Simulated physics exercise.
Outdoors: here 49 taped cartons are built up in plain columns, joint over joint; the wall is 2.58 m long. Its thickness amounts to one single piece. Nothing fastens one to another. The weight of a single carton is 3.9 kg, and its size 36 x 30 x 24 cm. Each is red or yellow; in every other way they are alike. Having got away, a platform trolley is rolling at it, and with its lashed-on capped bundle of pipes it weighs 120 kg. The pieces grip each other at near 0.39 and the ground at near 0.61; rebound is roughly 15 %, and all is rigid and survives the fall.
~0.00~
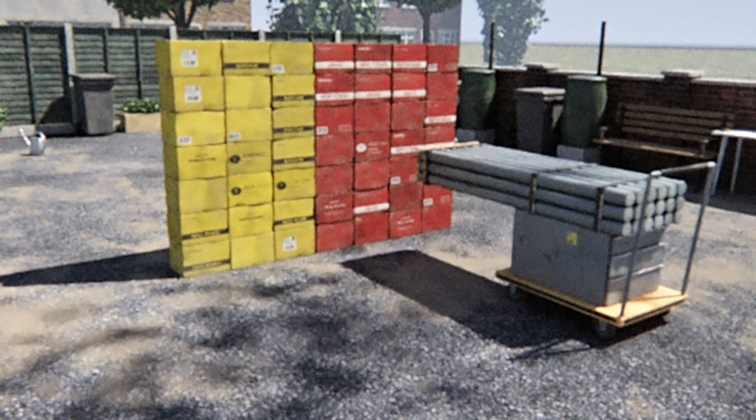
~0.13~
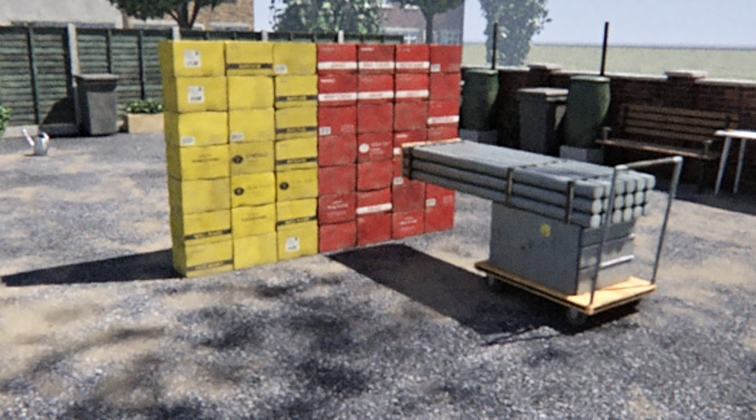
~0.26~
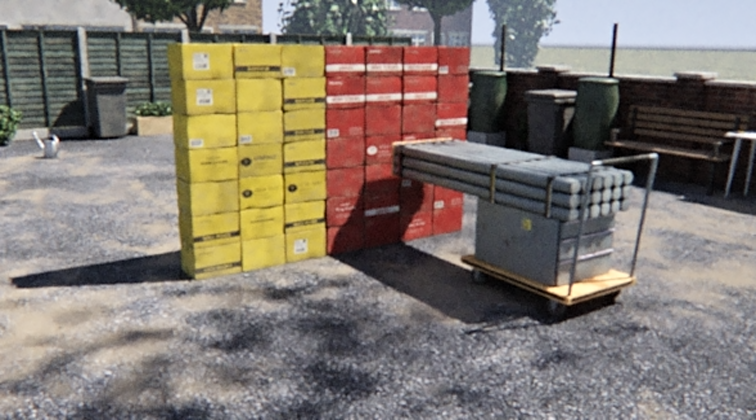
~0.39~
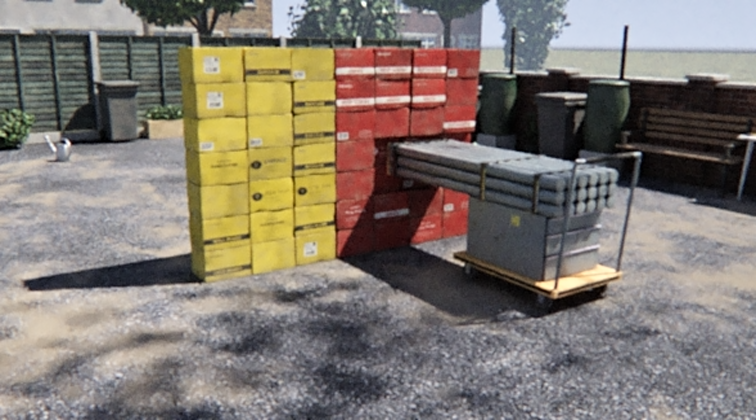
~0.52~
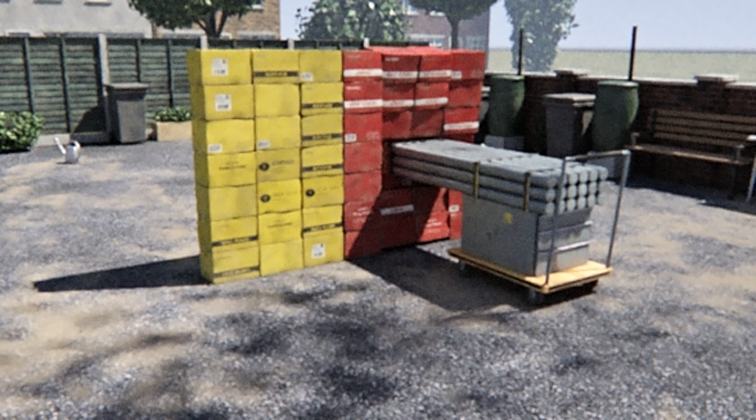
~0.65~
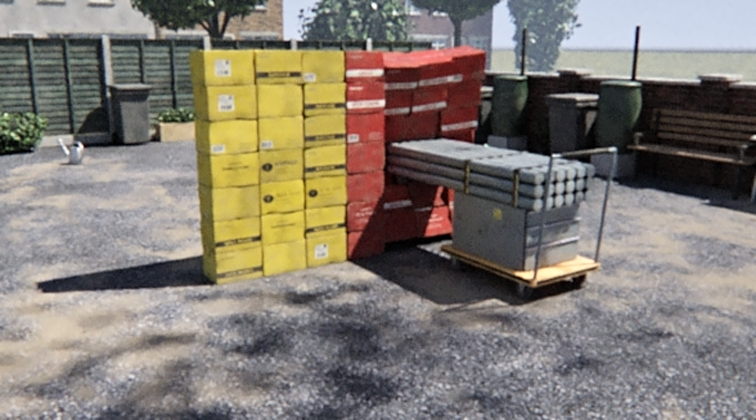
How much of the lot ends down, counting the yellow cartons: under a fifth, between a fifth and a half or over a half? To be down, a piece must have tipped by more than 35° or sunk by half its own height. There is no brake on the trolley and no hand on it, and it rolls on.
Tally: Short of a fifth.
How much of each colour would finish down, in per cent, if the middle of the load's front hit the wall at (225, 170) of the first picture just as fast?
For yellow it's 60 per cent, for red 0 per cent.
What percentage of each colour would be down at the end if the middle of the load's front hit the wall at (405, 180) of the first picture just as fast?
In that case, yellow 0 and red 60 in a hundred end down.
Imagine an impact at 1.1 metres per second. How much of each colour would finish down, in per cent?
In that case yellow 0, red 60 per cent.
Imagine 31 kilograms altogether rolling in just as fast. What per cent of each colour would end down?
That would leave yellow at 0 and red at 0 per cent.
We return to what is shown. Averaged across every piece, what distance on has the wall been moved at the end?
It comes out to something like 30 centimetres.
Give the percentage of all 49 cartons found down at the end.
Near enough 40 per cent of them, I reckon.
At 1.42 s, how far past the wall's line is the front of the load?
About 105 cm.
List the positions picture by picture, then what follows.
In the first frame (each place is the centre of the face we see best; the camera pans a little), load (421, 160) 56 cm short of the wall; top yellow carton (247, 58); top red carton (443, 59); all as stacked.
Load (405, 156) 33 cm short of the wall; top yellow carton (250, 59), in the second frame.
Load (396, 154) 10 cm short of the wall; top yellow carton (259, 61), in the third frame.
Load (391, 154) 10 cm into the wall's line; top yellow carton (269, 65); 8 have shifted, in the fourth frame.
Load (387, 153) 26 cm into the wall's line; top yellow carton (276, 67); top red carton (468, 66) tilted 3°; steepest lean 11°, the carton at (437, 68); 20 have shifted, in the fifth frame.
Load 39 cm into the wall's line; top yellow carton (279, 67); top red carton (469, 68) tilted 12°; 21 have shifted, in the sixth frame.
By 0.94 s, load 68 cm past the wall's line, still rolling; none of the 21 yellow cartons down (12 of 49 in all colours); top yellow carton unmoved; top red carton tilted 43°, 15 cm lower.
By 1.42 s, load 1.06 m past the wall's line, still rolling; none of the 21 yellow cartons down (19 of 49 in all colours); top yellow carton unmoved; top red carton on its side.
When it is over (3.0 s), load 1.20 m past the wall's line, stopped; none of the 21 yellow cartons down (19 of 49 in all colours); top yellow carton unmoved; top red carton on its side. That is 0 per cent. In pixels of the last frame, middles, top yellow carton near (271, 67), top red carton near (525, 213).
